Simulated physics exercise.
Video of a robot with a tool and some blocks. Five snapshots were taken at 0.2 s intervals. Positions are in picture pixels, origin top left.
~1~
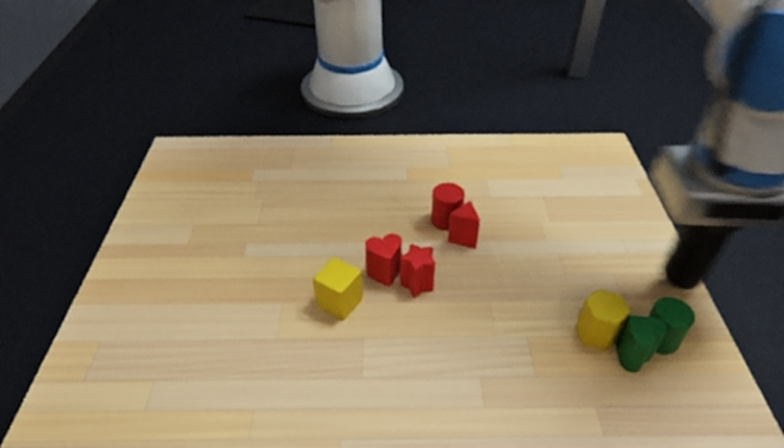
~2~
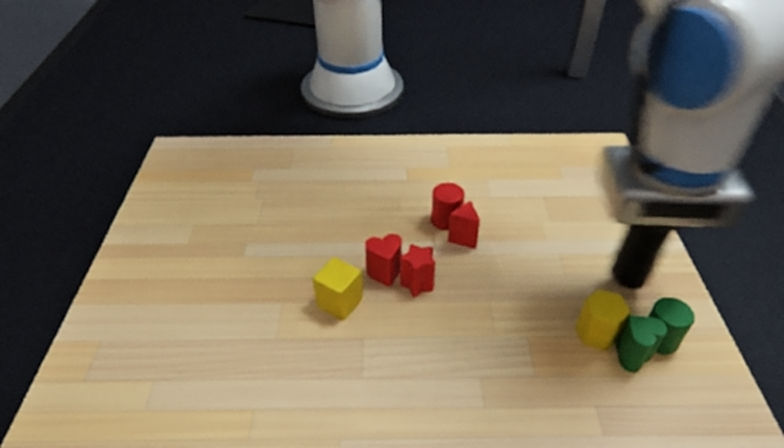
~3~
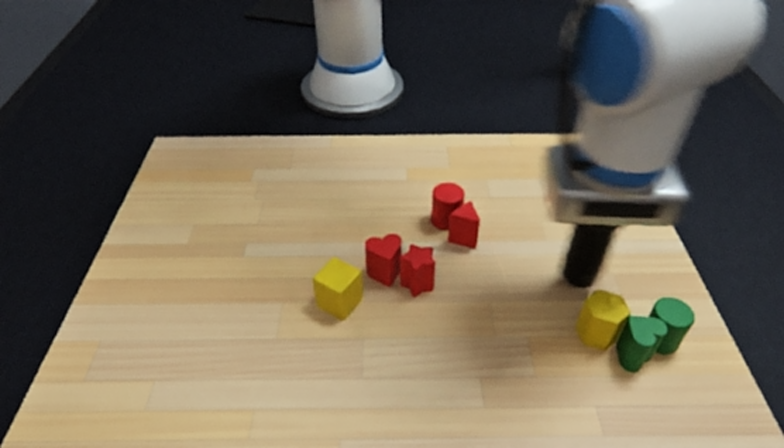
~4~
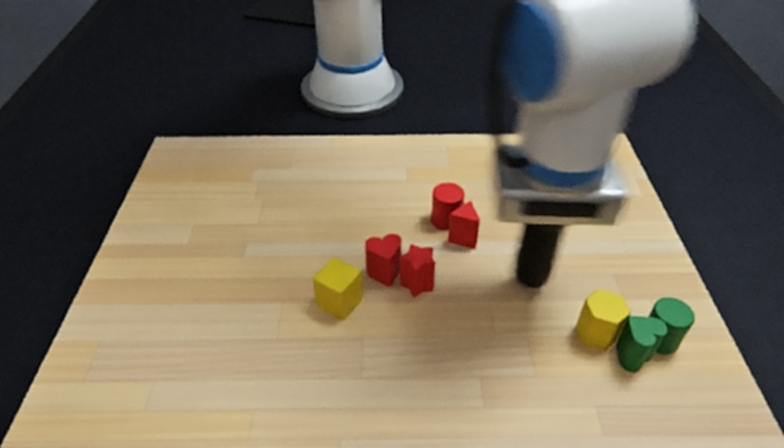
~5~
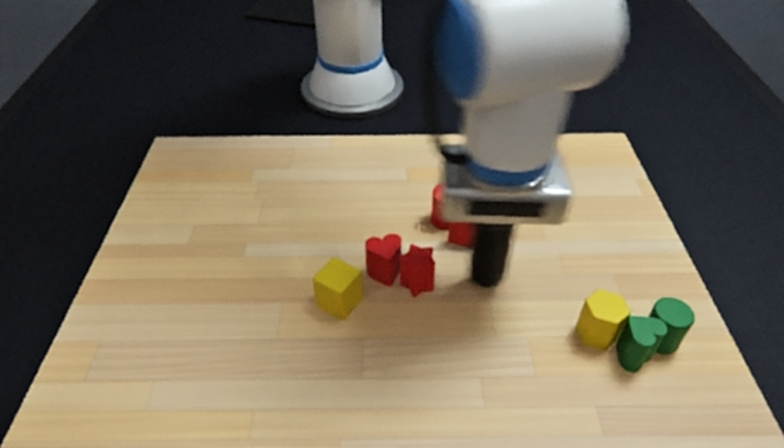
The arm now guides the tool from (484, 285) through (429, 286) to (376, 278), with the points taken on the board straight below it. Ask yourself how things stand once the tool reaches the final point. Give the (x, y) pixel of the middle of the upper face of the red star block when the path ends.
Its top centre lands on (341, 248).
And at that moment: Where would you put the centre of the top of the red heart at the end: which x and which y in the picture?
My best guess is (320, 232).
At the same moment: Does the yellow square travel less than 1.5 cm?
Yes, it checks out.
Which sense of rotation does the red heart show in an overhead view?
Seen from above, its turn is clockwise.
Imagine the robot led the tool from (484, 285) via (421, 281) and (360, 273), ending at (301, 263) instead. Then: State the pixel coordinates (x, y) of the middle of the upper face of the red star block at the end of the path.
In the picture, it is at (263, 238).
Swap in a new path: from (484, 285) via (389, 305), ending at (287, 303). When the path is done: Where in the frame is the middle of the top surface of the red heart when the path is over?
The point I'd pick in the picture is (370, 233).
What follows on the original path. One third of the way, tool (448, 274); red star block (415, 255).
Two thirds of the way, tool (411, 274); red heart (354, 240), turned 35° clockwise; red star block (377, 255).
At the end, tool (375, 267); yellow square (331, 275); red heart (320, 232), turned 40° clockwise; red star block (341, 248); red triangular piece unmoved.
